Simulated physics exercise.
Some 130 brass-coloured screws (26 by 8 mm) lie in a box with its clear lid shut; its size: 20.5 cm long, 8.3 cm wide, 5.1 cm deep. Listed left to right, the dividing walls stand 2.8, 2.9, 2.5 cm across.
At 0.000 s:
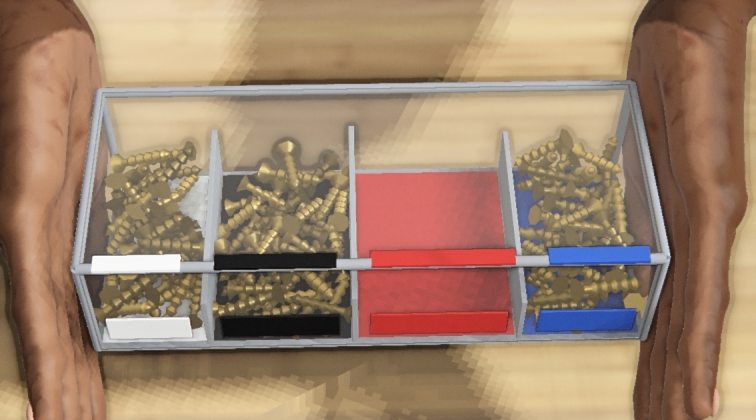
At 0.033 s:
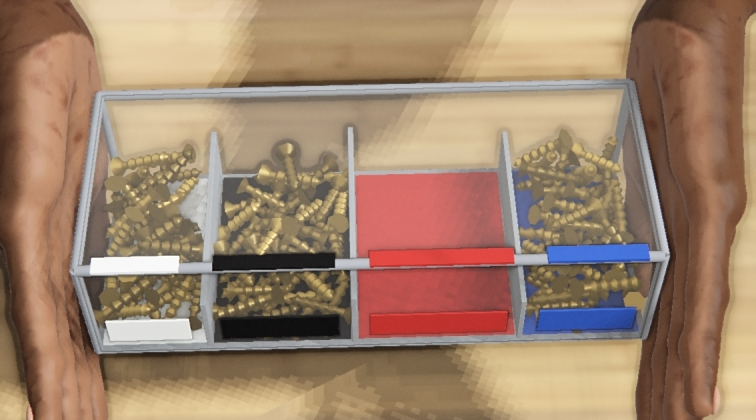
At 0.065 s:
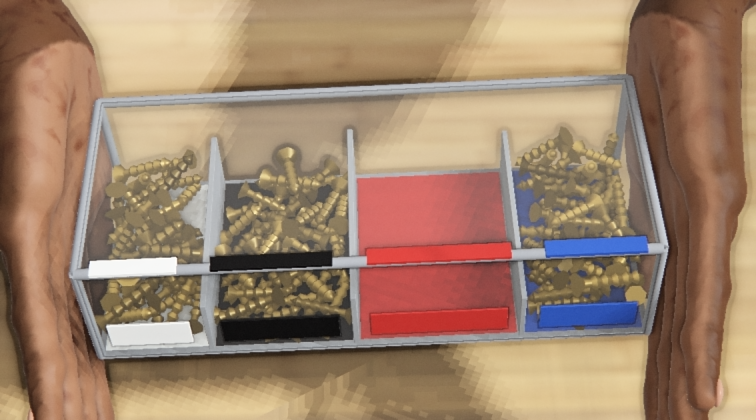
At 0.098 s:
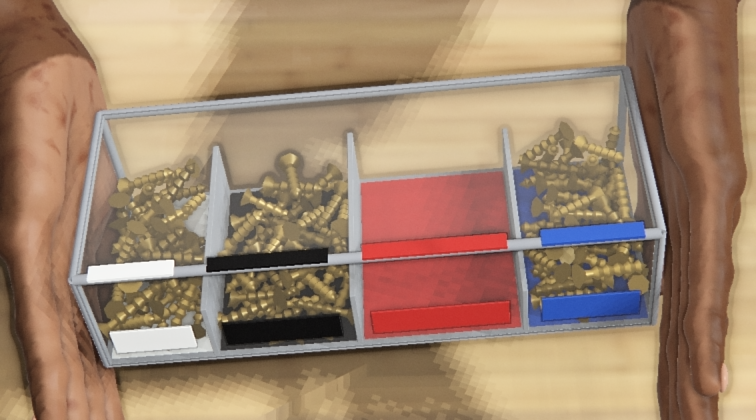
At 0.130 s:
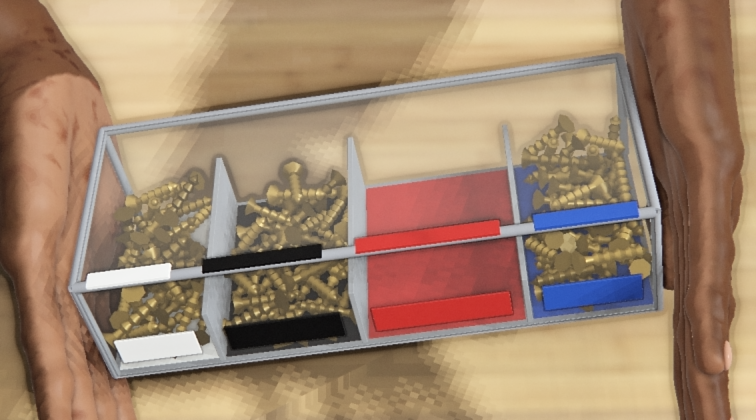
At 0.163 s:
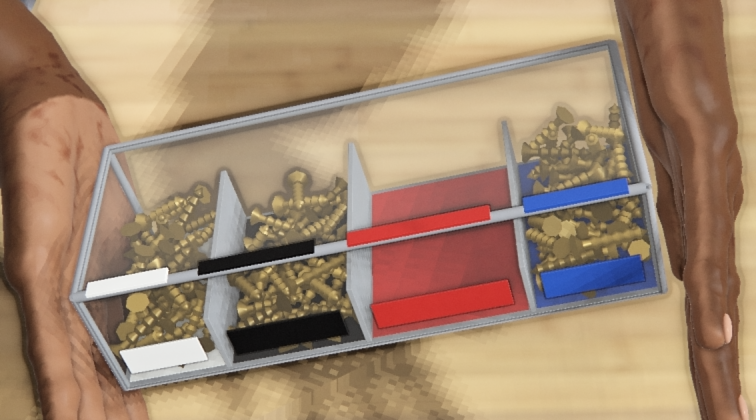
A clear lidded box of brass-coloured screws sits between two hands above a blurred, pale wood-toned surface, seen from above and in front by a still camera. Its four compartments are marked white, black, red and blue from left to right, with screws in all but the empty red one. Nearly level at first, the box tilts steadily faster, its right side rising and its left side dipping.
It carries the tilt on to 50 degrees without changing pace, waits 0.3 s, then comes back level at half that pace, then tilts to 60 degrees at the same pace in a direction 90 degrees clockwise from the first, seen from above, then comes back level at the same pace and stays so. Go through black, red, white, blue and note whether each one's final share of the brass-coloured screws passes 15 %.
Black compartment passes it, red compartment stays at or below it, white compartment passes it, blue compartment passes it.
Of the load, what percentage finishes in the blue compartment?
The share comes out near 35 per cent.
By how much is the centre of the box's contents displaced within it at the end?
Net shift: Around 1.0 cm.
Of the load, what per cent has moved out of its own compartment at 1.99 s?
Around 0 %.
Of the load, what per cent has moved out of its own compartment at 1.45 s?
Close to 0 in a hundred.
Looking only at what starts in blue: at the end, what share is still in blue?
About 100 %.
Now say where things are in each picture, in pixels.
In the first picture, box at (372, 272); tilt 0 degrees; black 35 %, white 30 %, blue 35 %.
In the second picture, box at (371, 272); tilt 1 degrees.
In the third picture, box at (369, 270); tilt 3 degrees.
In the fourth picture, box at (365, 266); tilt 7 degrees; low side back left.
In the fifth picture, box at (360, 261); tilt 12 degrees; low side back left.
In the sixth picture, box at (354, 255); tilt 18 degrees; low side back left; black 35 %, white 30 %, blue 35 %. It turns about 170 degrees a second.
Then, at 0.86 s, tilt 42 degrees; black 35 %, white 30 %, blue 35 %; middle of all pieces near (361, 251).
After 1.45 s, tilt 1 degrees; black 35 %, white 30 %, blue 35 %; middle of all pieces near (336, 231).
After 1.99 s, tilt 51 degrees; black 35 %, white 30 %, blue 35 %; middle of all pieces near (334, 233).
After 2.50 s, tilt 0 degrees; black 35 %, white 30 %, blue 35 %; middle of all pieces near (350, 215).
In the end, at 2.7 s, black 35 %, red 0 %, white 30 %, blue 35 %.
